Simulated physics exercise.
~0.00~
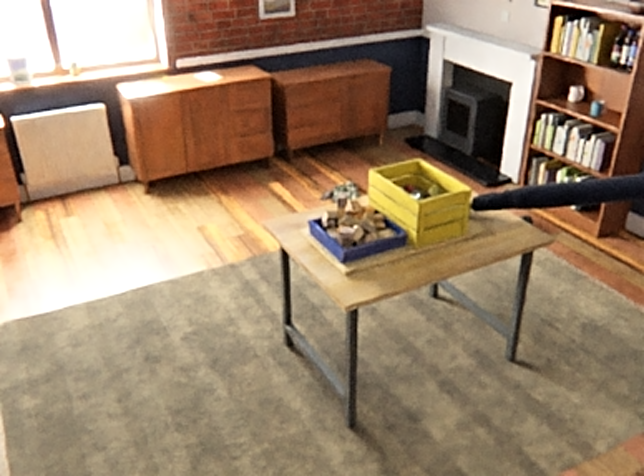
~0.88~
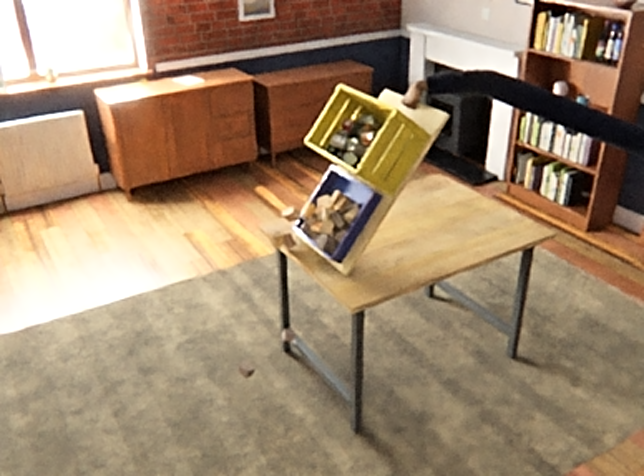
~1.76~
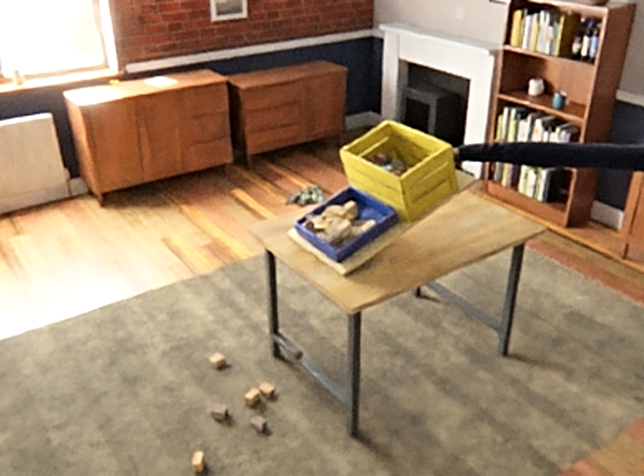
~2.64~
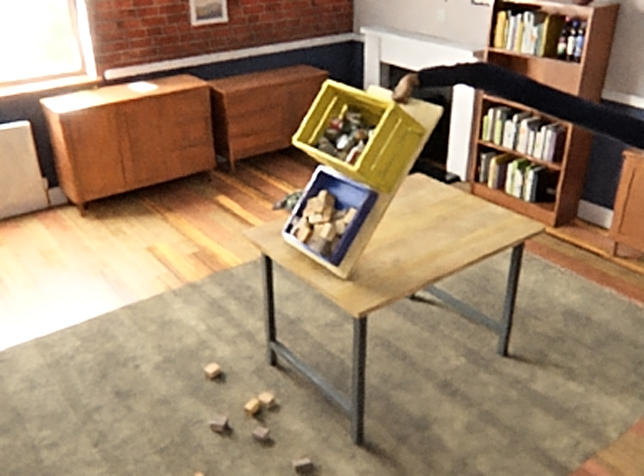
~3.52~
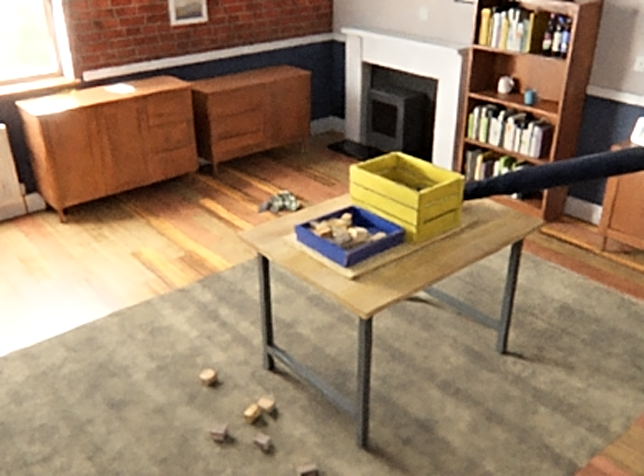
The clip opens on a blue crate of wooden blocks and a taller yellow crate of small items, side by side on a board on a wooden table. A dark arm reaching in from the right raises the board's right end steeply, tipping both crates to the left, and a few blocks tumble out of the blue crate. The board is lowered partway, with several blocks now scattered on the rug. It is raised steeply again, then let down flat. Most blocks remain in the blue crate, while the yellow crate stands upright beside it.
